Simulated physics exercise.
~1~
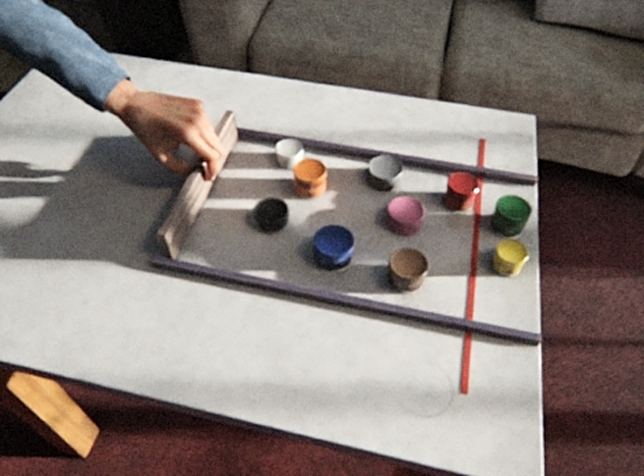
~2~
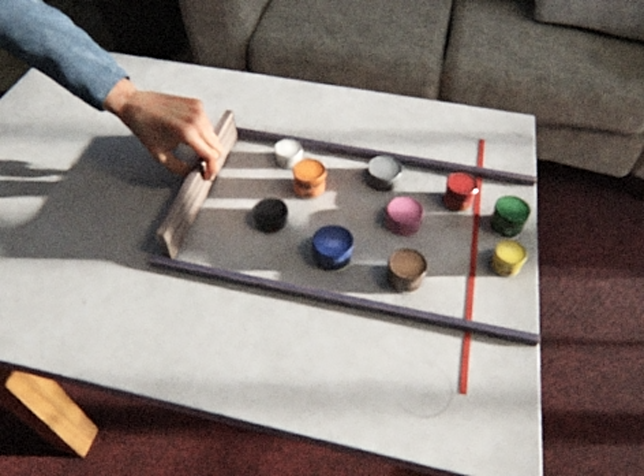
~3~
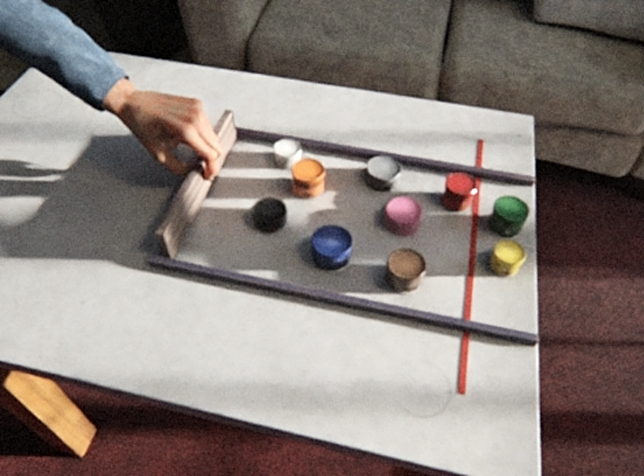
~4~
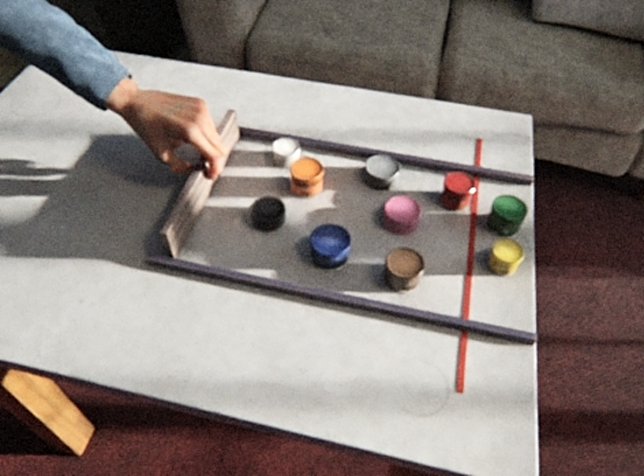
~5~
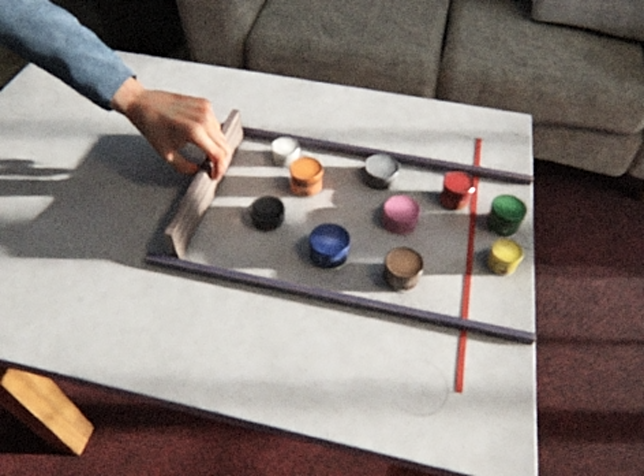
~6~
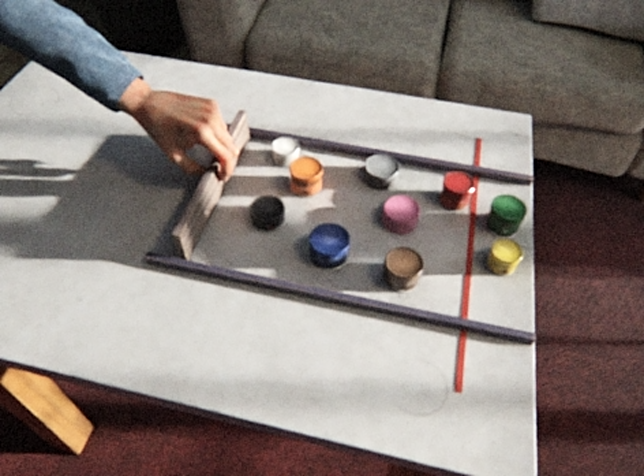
On a pale table in front of a grey sofa, seen from above at an angle, dark rails flank a group of small pots. White, orange and black ones sit nearest a wooden board at left, blue, grey, pink and brown ones in the middle, and red, green and yellow ones around a red strip at right. A denim-sleeved hand holds the board almost still, then slides it slightly right, while the pots stay put and the view shifts barely.
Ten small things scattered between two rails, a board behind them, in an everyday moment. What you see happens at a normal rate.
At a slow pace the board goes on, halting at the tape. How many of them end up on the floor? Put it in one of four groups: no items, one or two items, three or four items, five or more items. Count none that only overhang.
From what happens, the ones that come off the end make one or two in total.
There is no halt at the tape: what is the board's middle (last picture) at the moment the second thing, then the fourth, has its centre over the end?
First around (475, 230), then around (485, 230).
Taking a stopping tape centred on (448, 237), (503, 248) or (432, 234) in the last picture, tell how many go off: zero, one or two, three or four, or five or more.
First not one, then more than four, then not one.
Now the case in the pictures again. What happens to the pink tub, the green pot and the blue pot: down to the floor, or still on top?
First the pink tub keeps its place, next the green pot goes down, last the blue pot keeps its place.
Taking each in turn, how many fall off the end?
The answer is exactly 1.
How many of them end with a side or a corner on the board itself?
It ends up touching 4.
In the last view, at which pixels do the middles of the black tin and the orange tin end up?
First (490, 257), then (493, 211).
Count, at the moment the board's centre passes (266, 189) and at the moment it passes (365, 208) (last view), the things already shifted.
First 2 and then 7.
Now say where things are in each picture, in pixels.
The first frame shows yellow tin (509, 258); green pot (510, 217); red pot (460, 193); board (202, 180); tape (476, 243).
The second frame shows green pot (509, 218); grey tub (384, 174).
The third frame shows red pot (458, 193); brown pot (405, 271).
The fourth frame shows yellow tin (505, 258); pink tub (402, 216).
The fifth frame shows green pot (505, 217); blue pot (330, 247).
The sixth frame shows yellow tin (504, 258); green pot (505, 217); red pot (456, 192); board (216, 180); tape (471, 242).
Early on, none off yet; yellow tin at rest near (504, 258); green pot at rest near (505, 217); red pot at rest near (456, 192).
A while later, none off yet; yellow tin at rest near (504, 258); green pot at rest near (505, 217); red pot travelled a little near (466, 196).
Finally, the number that fall off is one or two; lost, green pot.
